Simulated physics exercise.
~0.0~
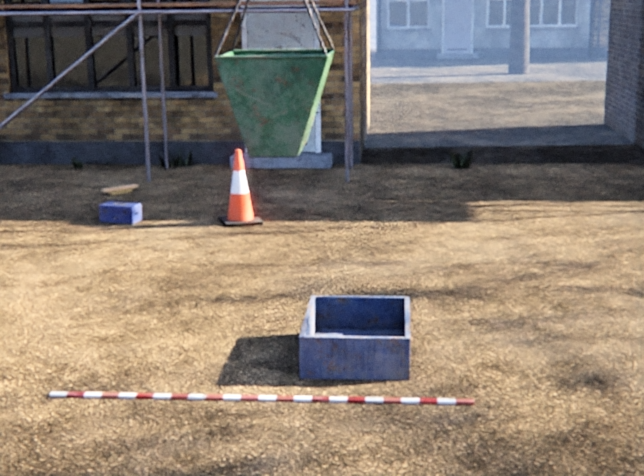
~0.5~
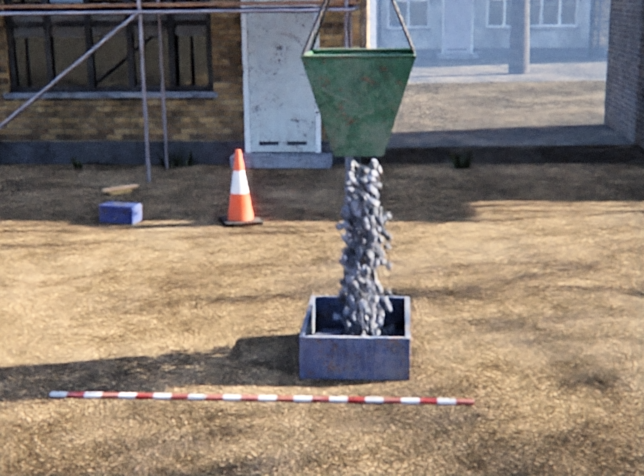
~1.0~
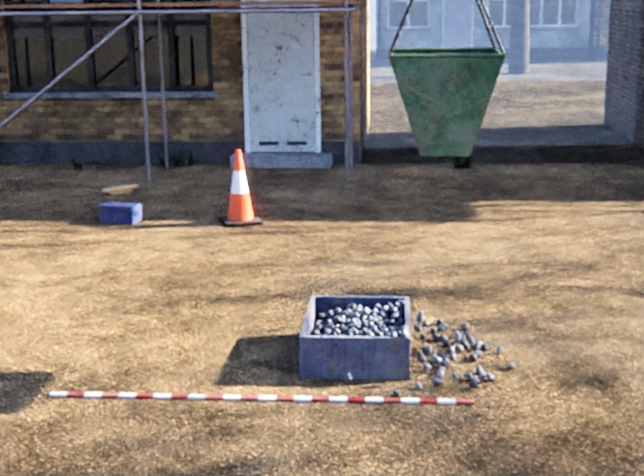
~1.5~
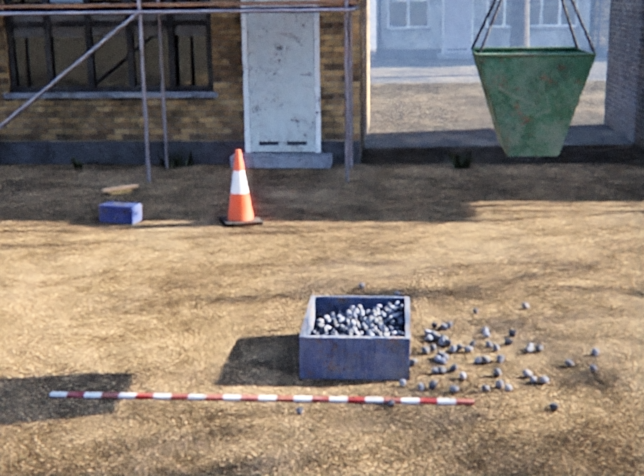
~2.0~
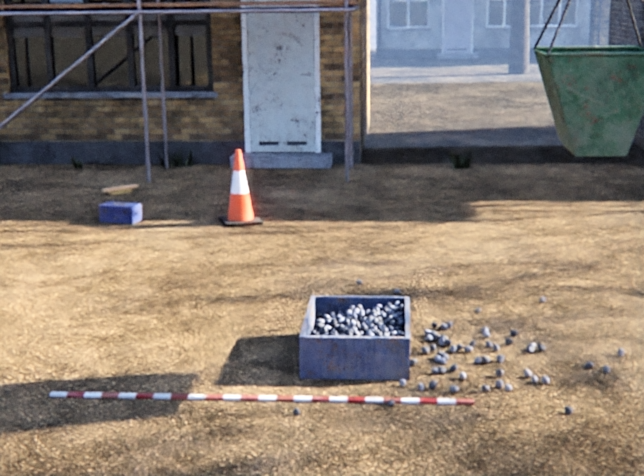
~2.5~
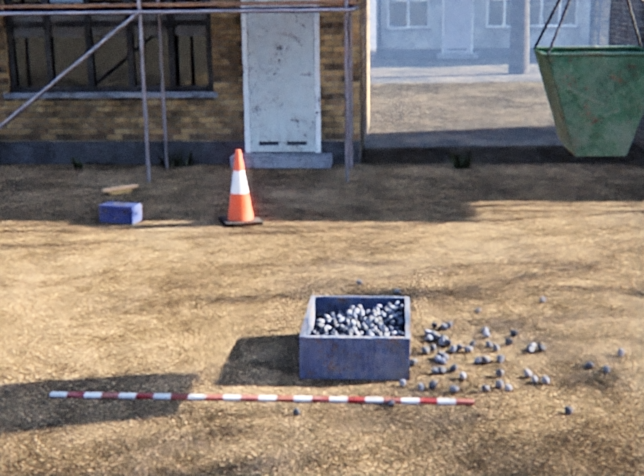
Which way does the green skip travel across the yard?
The green skip moves to the right, passing over the bin and coming to a stop near the right edge of the view.
